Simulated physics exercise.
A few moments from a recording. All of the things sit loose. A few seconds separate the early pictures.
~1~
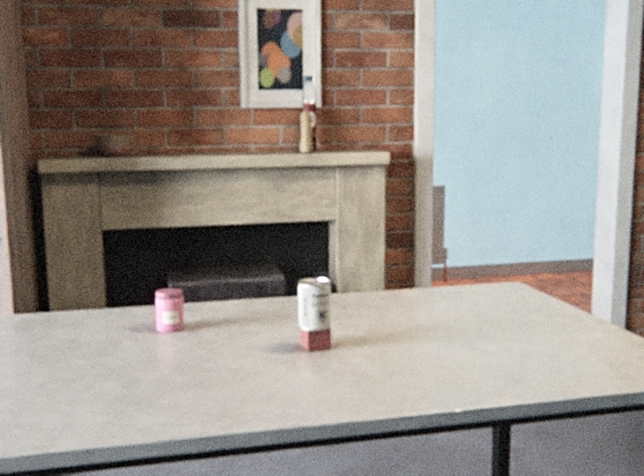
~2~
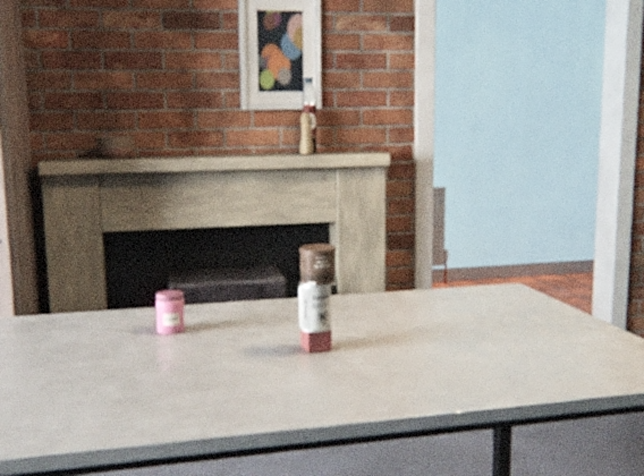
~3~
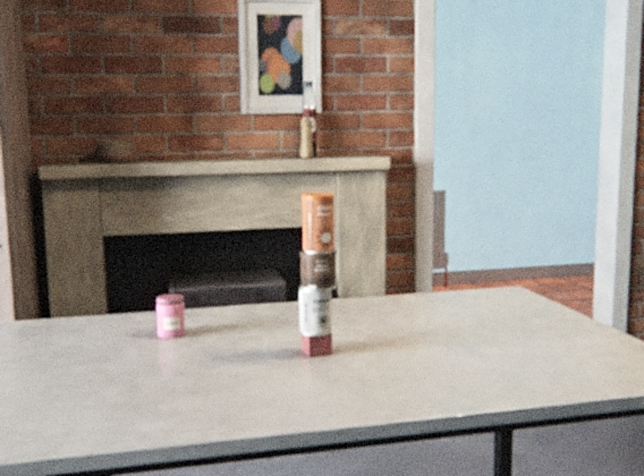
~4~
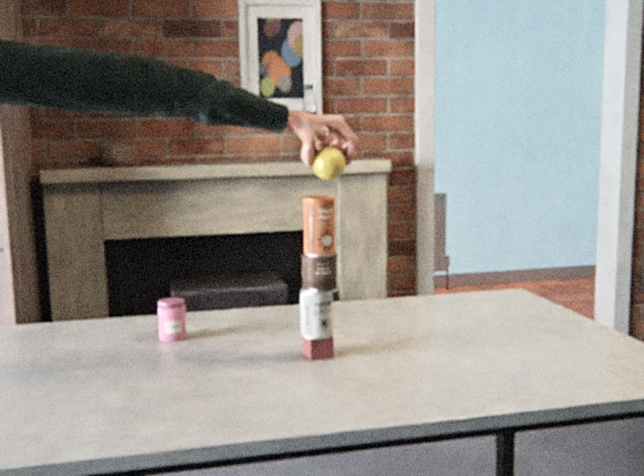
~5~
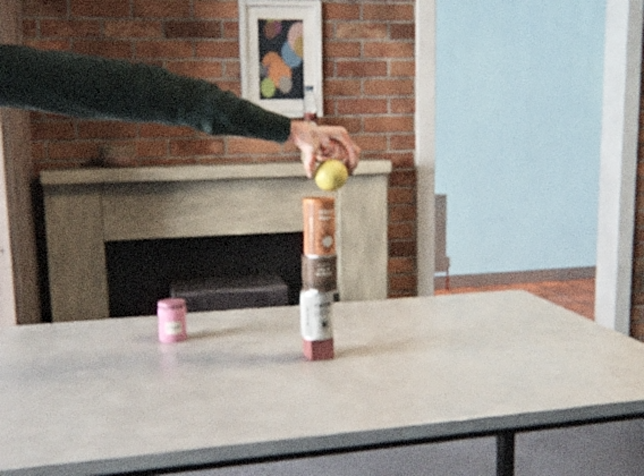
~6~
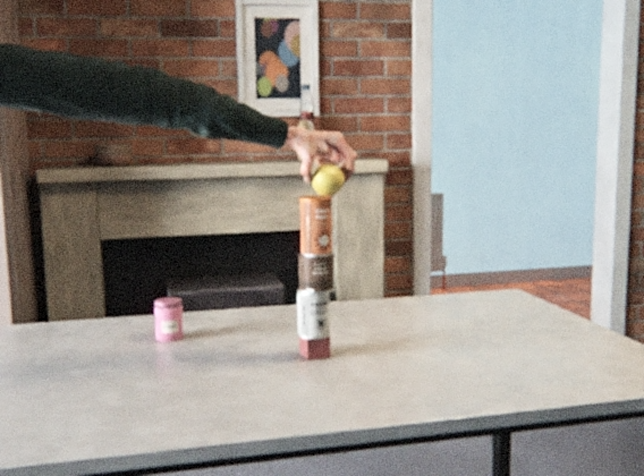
Stack of red block, white, brown and orange tins growing on a table, then a hand lowering a yellow lemon onto it.
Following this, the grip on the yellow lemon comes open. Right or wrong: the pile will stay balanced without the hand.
Right.
Then, 0.50 s later than the last frame, all is still.
Then, 1.50 s later than the last frame, yellow lemon resting near (328, 181).
When it is over, all 6 as before. End places, in pixels of the last picture, yellow lemon near (329, 181). The pile stays up.
